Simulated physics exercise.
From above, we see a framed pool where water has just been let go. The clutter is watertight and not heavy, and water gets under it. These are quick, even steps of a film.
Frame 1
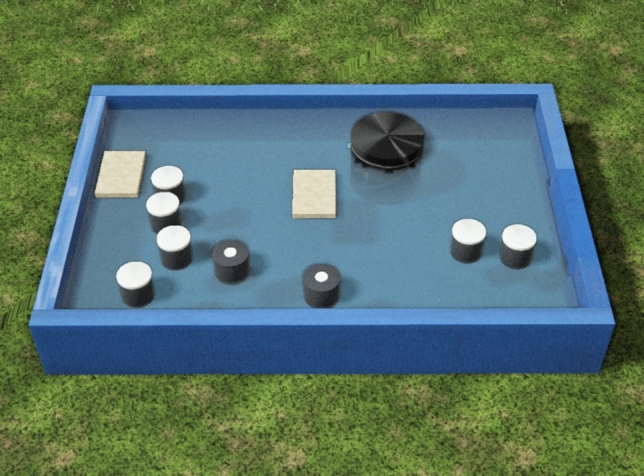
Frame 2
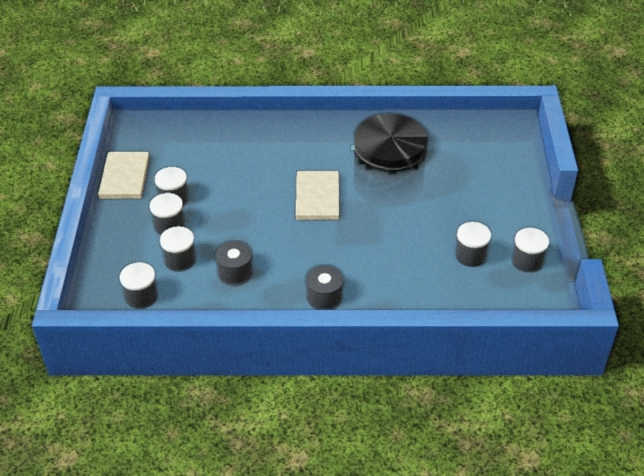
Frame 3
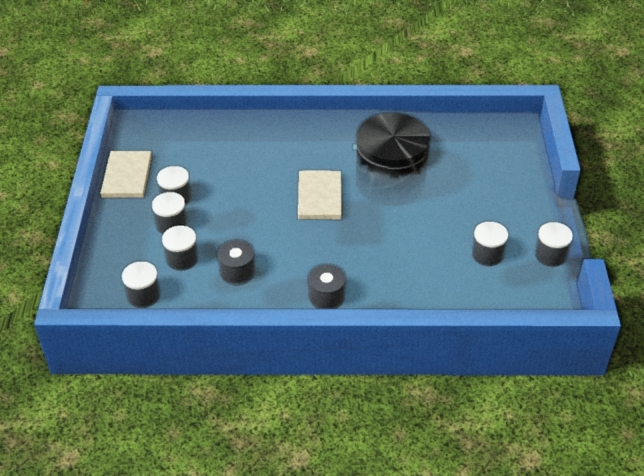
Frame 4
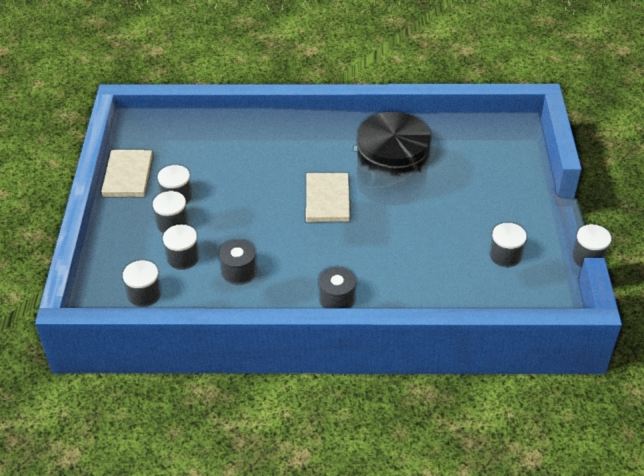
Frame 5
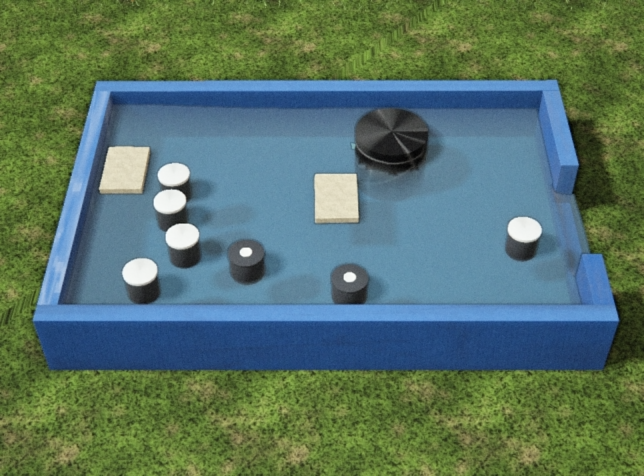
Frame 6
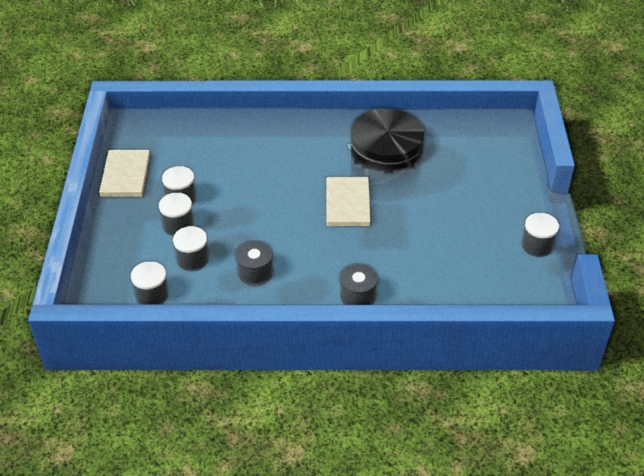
To begin with, white-topped and dark cylinders and pale slabs sit in a closed blue pool with a black finned disc. A gap opens in the right wall, and the nearest white-topped cylinder slides out and disappears; another drifts toward the gap while the middle slab and dark cylinders shift slightly right.
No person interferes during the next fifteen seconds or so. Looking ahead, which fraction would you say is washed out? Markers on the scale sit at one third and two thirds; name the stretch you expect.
In the middle third.
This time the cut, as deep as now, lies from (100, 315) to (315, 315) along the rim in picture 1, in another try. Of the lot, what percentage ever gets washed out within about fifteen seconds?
My guess is close to 80 percent.
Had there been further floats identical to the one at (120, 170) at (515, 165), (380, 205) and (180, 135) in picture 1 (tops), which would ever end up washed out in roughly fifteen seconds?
Taken in the given order, the three: Exits at some point, exits at some point and doesn't escape.
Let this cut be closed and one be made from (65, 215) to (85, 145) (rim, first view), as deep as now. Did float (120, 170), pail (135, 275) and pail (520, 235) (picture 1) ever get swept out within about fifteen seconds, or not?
In sequence: Escapes, escapes, remains.
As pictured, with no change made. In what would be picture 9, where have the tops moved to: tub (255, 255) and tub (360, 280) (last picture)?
Expect them at roughly (284, 259) and roughly (405, 280).
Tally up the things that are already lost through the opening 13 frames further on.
I reckon 2.
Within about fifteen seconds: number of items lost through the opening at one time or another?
The total is 4.
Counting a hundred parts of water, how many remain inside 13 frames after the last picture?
68 %.
A moment on, 2 of 10 are out; 8 afloat.
Next, 2 of 10 are out; 8 afloat.
Later, 4 of 10 are out; 6 afloat.
In the end, 4 of 10 are out; 6 afloat.
